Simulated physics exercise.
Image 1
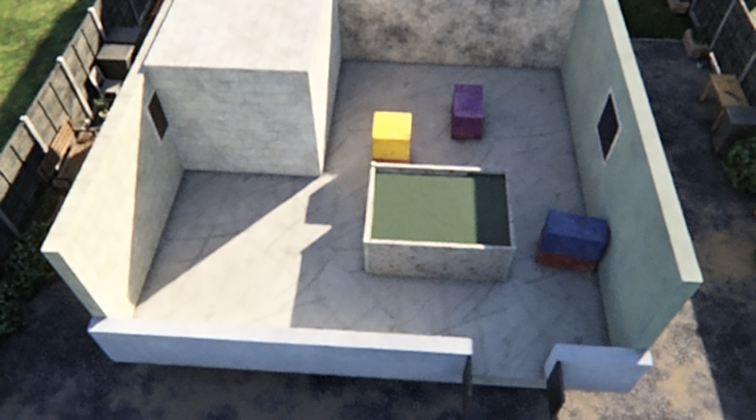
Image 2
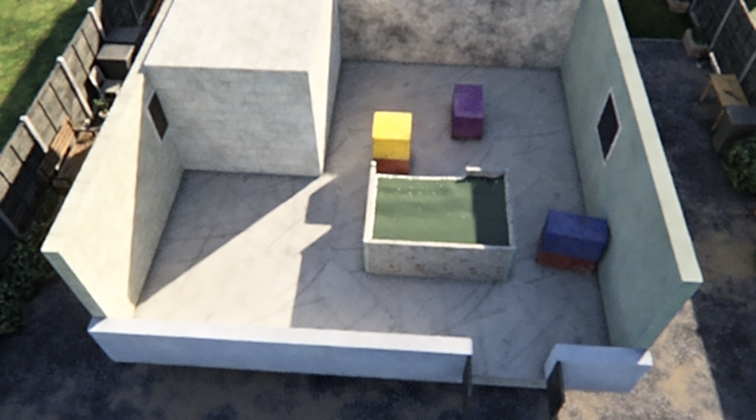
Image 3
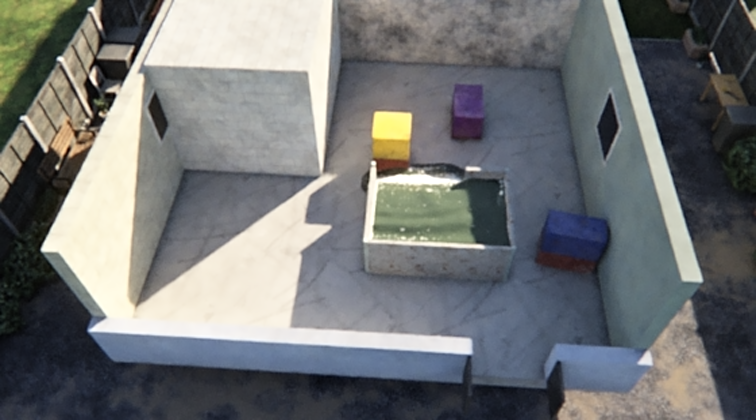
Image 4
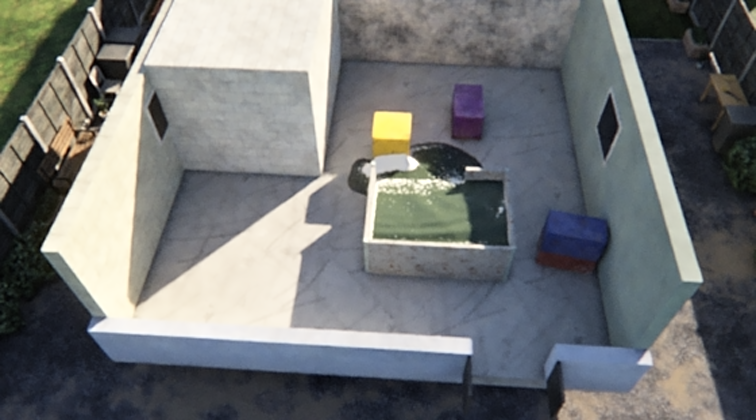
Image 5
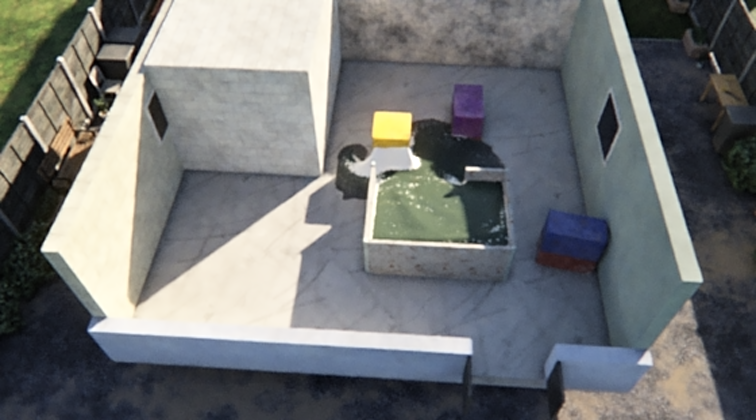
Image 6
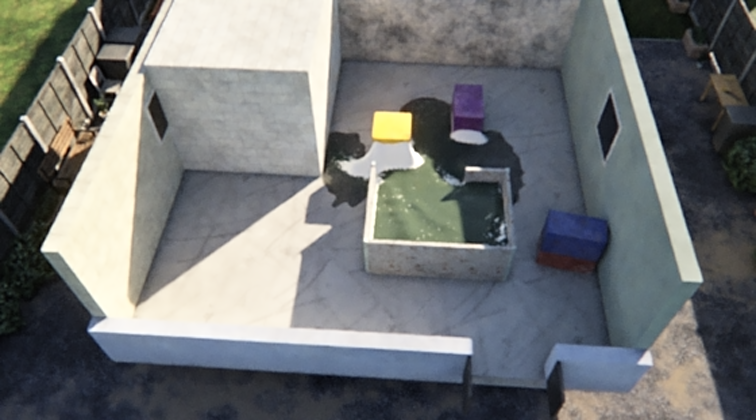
Water pours from a gap in the tank's far side and spreads around the yellow and purple blocks.
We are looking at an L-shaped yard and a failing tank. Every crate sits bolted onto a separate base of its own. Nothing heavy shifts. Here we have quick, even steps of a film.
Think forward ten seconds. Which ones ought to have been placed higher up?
In the end: The blue crate stays dry; the yellow crate gets soaked; the purple crate gets soaked.
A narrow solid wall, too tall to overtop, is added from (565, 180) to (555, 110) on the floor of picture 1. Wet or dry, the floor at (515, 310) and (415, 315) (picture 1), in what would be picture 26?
Untouched, untouched.
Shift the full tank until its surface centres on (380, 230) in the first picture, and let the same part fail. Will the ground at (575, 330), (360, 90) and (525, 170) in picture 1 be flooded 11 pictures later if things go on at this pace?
First unwetted; next drenched; last drenched.
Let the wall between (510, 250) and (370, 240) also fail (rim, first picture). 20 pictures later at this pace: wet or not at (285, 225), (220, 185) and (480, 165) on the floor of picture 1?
Place one: Reached by the flood. Place two: Reached by the flood. Place three: Spared by the leak.
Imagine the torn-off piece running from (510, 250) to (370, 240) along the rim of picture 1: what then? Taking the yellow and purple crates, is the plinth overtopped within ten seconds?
As I see it, the yellow one is not reached, and the purple one is not reached.
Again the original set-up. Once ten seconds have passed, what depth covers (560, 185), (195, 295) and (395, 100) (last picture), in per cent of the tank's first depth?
In order: Roughly 14, 6 and 8 in a hundred.
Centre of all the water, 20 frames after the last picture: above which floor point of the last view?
I'd put it at around (421, 155).
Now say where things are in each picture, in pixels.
In the first picture, the tank at (439, 207) is whole and still.
In the second picture, the front is at a hidden place, out from the gap on the tank's far side.
In the third picture, water pours out on the tank's far side and has run to a hidden place.
In the fourth picture, the front is at (442, 145), out from the gap on the tank's far side.
In the fifth picture, the front is at (434, 122), out from the gap on the tank's far side.
In the sixth picture, the front is at (434, 101), out from the gap on the tank's far side.
A moment on, water covers 35 % of the floor; the blue crate not reached, the yellow crate water round its plinth, the purple crate water round its plinth.
Next, water covers 55 % of the floor; the blue crate not reached, the yellow crate water round its plinth, the purple crate water round its plinth.
Then, water covers 65 % of the floor; the blue crate water round its plinth, the yellow crate water round its plinth, the purple crate water round its plinth.
Later, water covers 80 % of the floor; the blue crate water round its plinth, the yellow crate water round its plinth, the purple crate water round its plinth.
In the end, water covers 100 % of the floor; the blue crate stayed above the water, the yellow crate was topped, the purple crate was topped.
